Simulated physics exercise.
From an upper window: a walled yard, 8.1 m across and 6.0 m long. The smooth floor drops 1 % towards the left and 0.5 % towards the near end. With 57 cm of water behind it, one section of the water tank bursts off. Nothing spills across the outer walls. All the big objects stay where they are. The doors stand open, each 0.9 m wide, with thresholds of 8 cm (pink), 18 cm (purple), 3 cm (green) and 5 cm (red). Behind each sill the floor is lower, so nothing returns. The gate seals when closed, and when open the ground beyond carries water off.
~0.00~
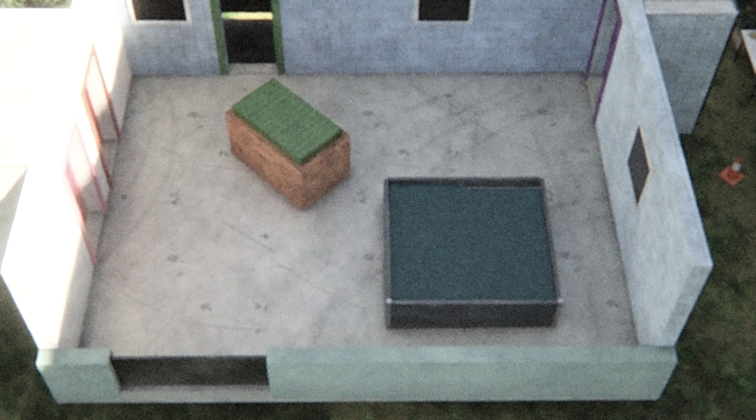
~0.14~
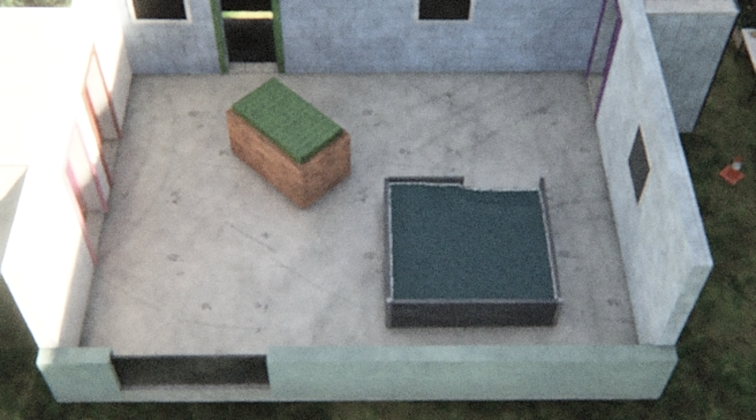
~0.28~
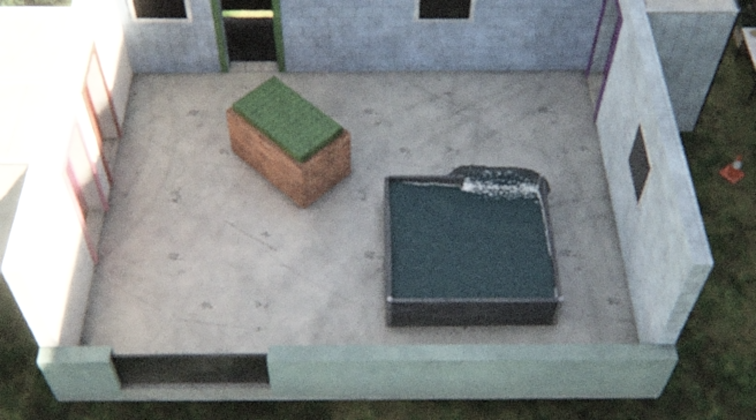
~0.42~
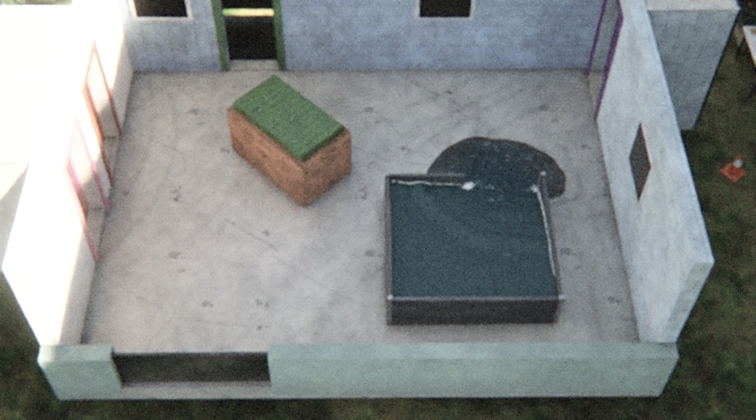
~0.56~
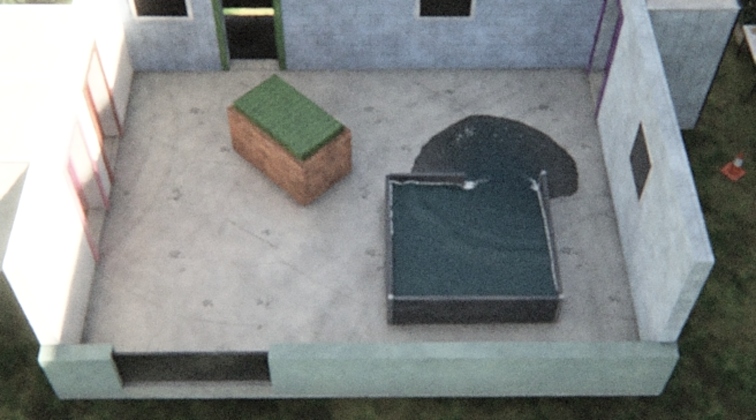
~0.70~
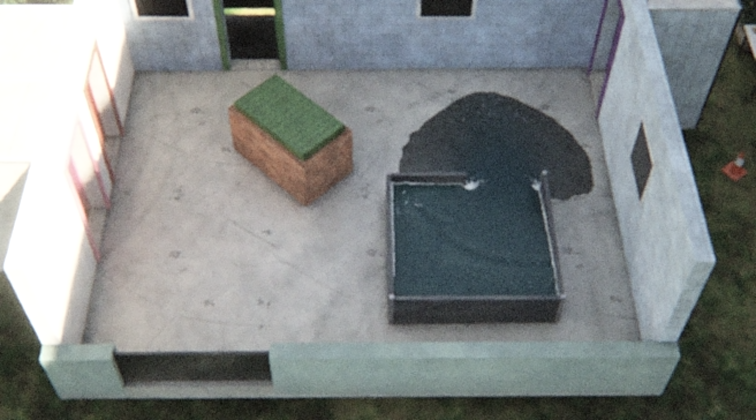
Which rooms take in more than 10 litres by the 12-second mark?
Within that time: At the pink door it does not reach the limit; at the purple door it passes the limit; at the green door it exceeds the limit; at the red door it goes over the limit.
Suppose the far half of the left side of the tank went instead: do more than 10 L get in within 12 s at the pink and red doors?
Against that limit: Pink over, red above.
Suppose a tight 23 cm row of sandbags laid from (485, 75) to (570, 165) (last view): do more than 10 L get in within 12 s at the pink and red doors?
Against that limit: Pink under, red above.
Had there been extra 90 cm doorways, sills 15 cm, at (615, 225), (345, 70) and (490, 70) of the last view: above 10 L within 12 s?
In that order: Under, under, above.
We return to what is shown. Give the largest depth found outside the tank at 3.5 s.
Roughly 24 cm.
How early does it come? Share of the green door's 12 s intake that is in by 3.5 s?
About 0 per cent.
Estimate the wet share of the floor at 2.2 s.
Some 25 per cent of it.
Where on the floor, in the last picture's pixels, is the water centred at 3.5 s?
At about (466, 175).
After 1.4 s water covers 20 % of the floor and is deepest (30 cm) near (515, 188); pink door not reached, purple door 4 cm at the sill, 0 L in, green door not reached, red door not reached.
After 2.2 s water covers 25 % of the floor and is deepest (40 cm) near (551, 69); pink door not reached, purple door 23 cm at the sill, 3 L in, green door not reached, red door not reached.
After 3.5 s water covers 35 % of the floor and is deepest (24 cm) near (539, 122); pink door not reached, purple door 22 cm at the sill, 41 L in, green door 4 cm at the sill, 0 L in, red door not reached.
After 7.0 s water covers 65 % of the floor and is deepest (19 cm) near (142, 87); pink door 5 cm at the sill, 0 L in, purple door 13 cm at the sill, 46 L in, green door 10 cm at the sill, 29 L in, red door 8 cm at the sill, 12 L in.
After 12.0 s water covers 95 % of the floor and is deepest (12 cm) near (77, 372); pink door 5 cm at the sill, 0 L in, purple door 7 cm at the sill, 46 L in, green door 6 cm at the sill, 102 L in, red door 7 cm at the sill, 39 L in.
